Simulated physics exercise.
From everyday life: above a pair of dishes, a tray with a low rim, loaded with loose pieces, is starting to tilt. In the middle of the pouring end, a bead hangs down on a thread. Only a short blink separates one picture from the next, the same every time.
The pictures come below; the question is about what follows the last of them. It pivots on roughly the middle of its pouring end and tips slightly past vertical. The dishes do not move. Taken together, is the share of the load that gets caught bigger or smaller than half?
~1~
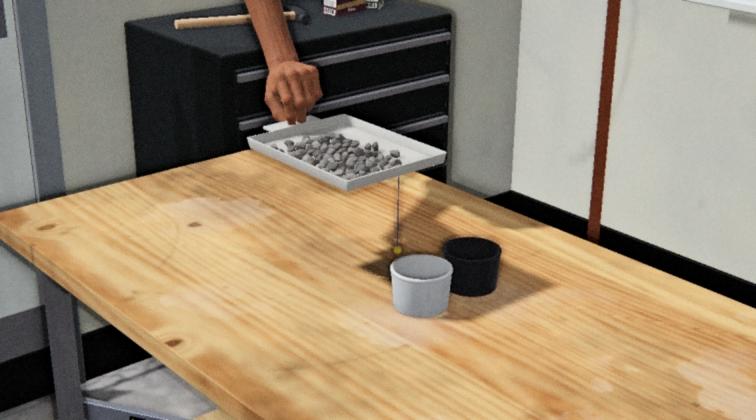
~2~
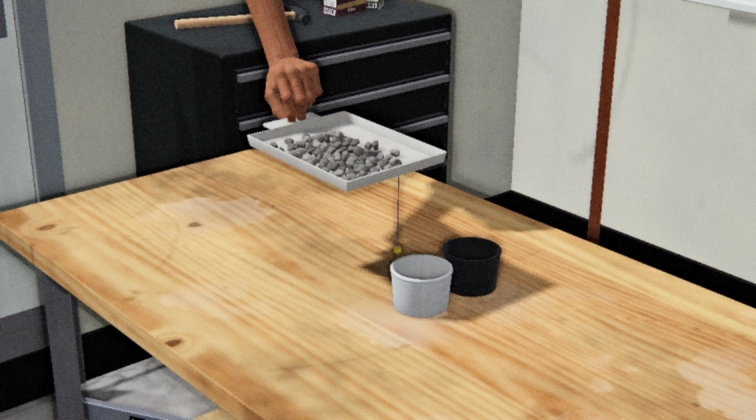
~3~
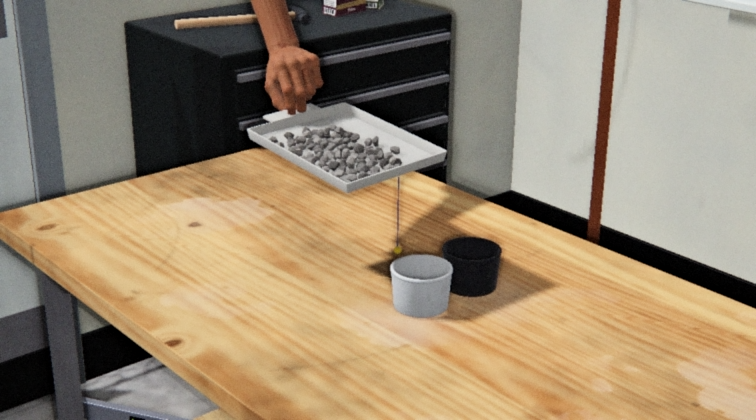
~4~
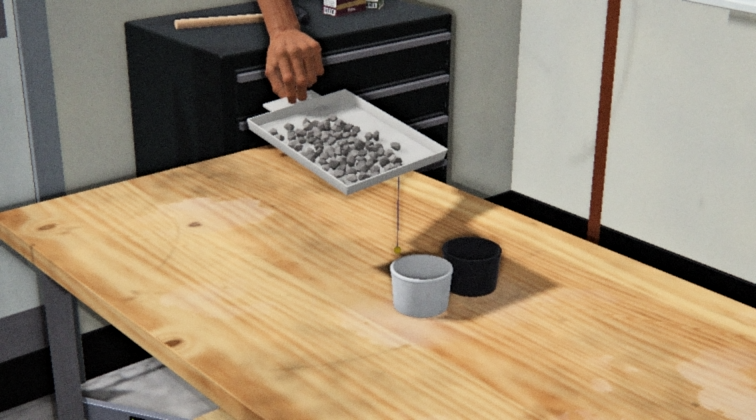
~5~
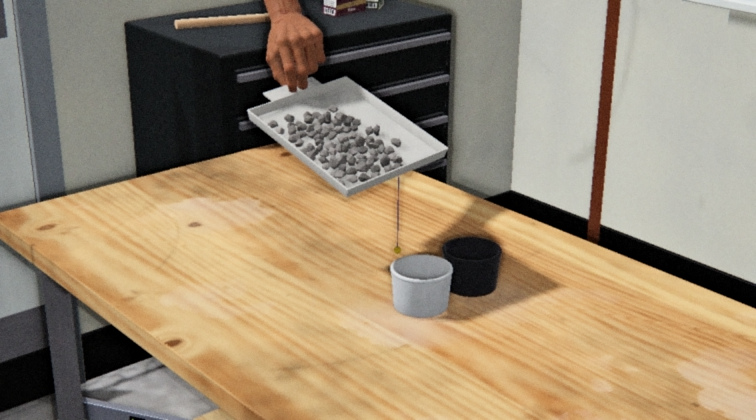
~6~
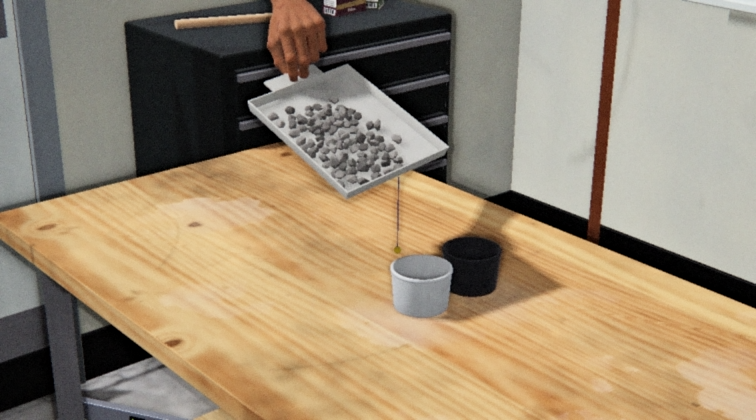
Smaller.
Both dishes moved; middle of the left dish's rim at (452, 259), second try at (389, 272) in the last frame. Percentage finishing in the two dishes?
About 0 and 30 per cent respectively.
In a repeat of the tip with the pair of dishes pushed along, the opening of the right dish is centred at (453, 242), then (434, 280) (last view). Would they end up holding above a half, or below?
Place 1: Lower than half; place 2: Lower than half.
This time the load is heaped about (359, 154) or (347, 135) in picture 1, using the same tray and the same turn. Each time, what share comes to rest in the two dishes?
First some 10, then 10 per cent.
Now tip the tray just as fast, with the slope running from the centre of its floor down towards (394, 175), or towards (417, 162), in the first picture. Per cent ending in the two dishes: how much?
40 % and 50 %, roughly.
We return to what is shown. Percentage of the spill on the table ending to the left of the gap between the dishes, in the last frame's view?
Near 90 per cent.
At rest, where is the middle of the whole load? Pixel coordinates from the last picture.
Centre at rest, last view: Approx. (368, 327).
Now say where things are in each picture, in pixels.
Corners of the pouring end (347, 180) and (444, 152), level; middle of the load (339, 158), bits of gravel; left dish (441, 293); right dish (492, 273); bead on its thread (397, 250), in the first picture.
Corners of the pouring end (347, 181) and (444, 152), level; middle of the load (339, 156), in the second picture.
Corners of the pouring end (347, 183) and (444, 151), tipped barely, lowest at the left corner; middle of the load (339, 153), in the third picture.
Corners of the pouring end (348, 185) and (444, 149), tipped a little, lowest at the left corner; middle of the load (340, 149), in the fourth picture.
Corners of the pouring end (348, 188) and (445, 148), tipped clearly, lowest at the left corner; middle of the load (340, 145), in the fifth picture.
Corners of the pouring end (348, 190) and (446, 146), tipped clearly, lowest at the left corner; middle of the load (341, 141), about a tenth on the move; left dish (441, 293); right dish (492, 273), in the sixth picture.
Just after the last frame, tray tipped steeply; almost all on the tray; just a few outside both; just a few in the air.
A moment on, tray tipped past a quarter turn; about a tenth on the tray; about a tenth in the left dish; roughly half outside both; roughly a quarter in the air.
Further on, tray tipped past a quarter turn; about a tenth in the left dish; the larger part outside both.
When it is over, tray tipped past a quarter turn; about a tenth in the left dish; not one in the right dish; the larger part outside both.
